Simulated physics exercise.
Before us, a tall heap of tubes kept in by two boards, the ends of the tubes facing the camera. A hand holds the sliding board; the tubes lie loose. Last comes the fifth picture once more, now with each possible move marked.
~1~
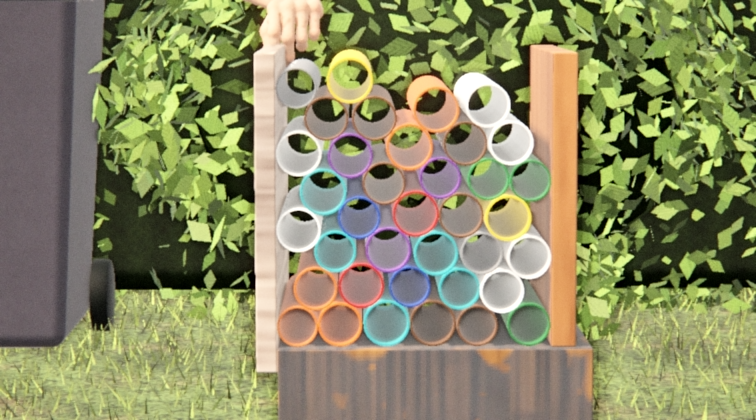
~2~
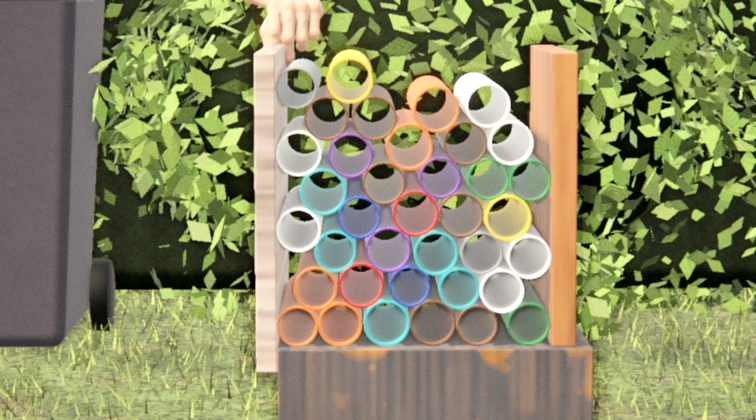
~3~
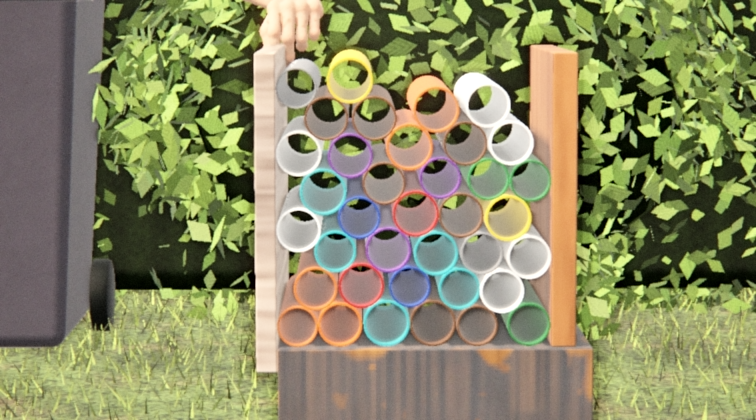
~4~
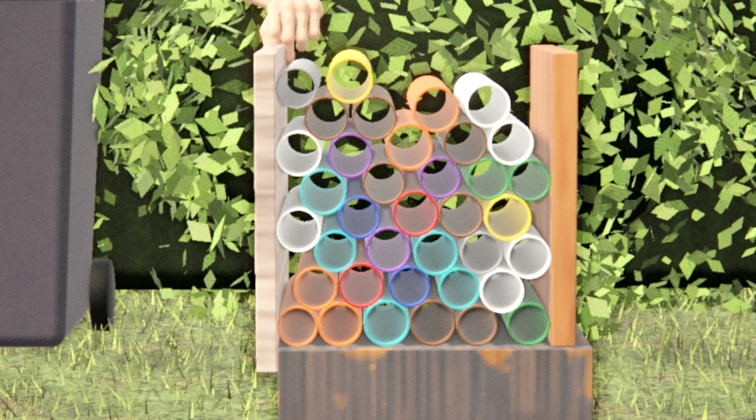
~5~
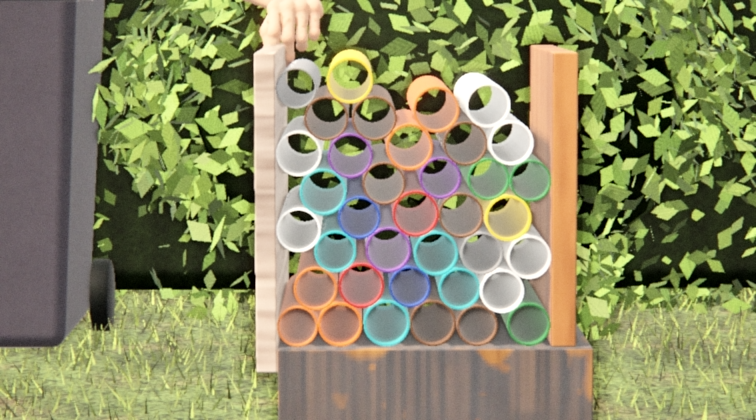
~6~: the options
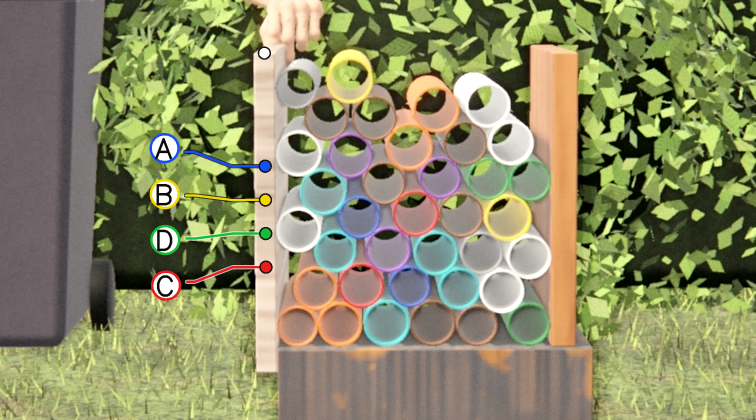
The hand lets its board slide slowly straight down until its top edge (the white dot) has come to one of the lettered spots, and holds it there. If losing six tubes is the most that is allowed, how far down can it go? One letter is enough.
Lower it to C and no more.
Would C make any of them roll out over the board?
At C: Yes.
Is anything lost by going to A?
At A: Yes.
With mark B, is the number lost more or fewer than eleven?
At B, fewer than eleven.
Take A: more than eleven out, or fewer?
It loses fewer than eleven.
On the marked copy, A at (265, 166); B at (265, 200); C at (266, 267); D at (265, 233); the white dot at (264, 53).
Taking C. A third of the way, top of the board (276, 145).
Two thirds of the way, top of the board (277, 248).
When it is over, top of the board (277, 266), four out over the board.
As for the rest, A one out over the board; B one out over the board; D four out over the board.
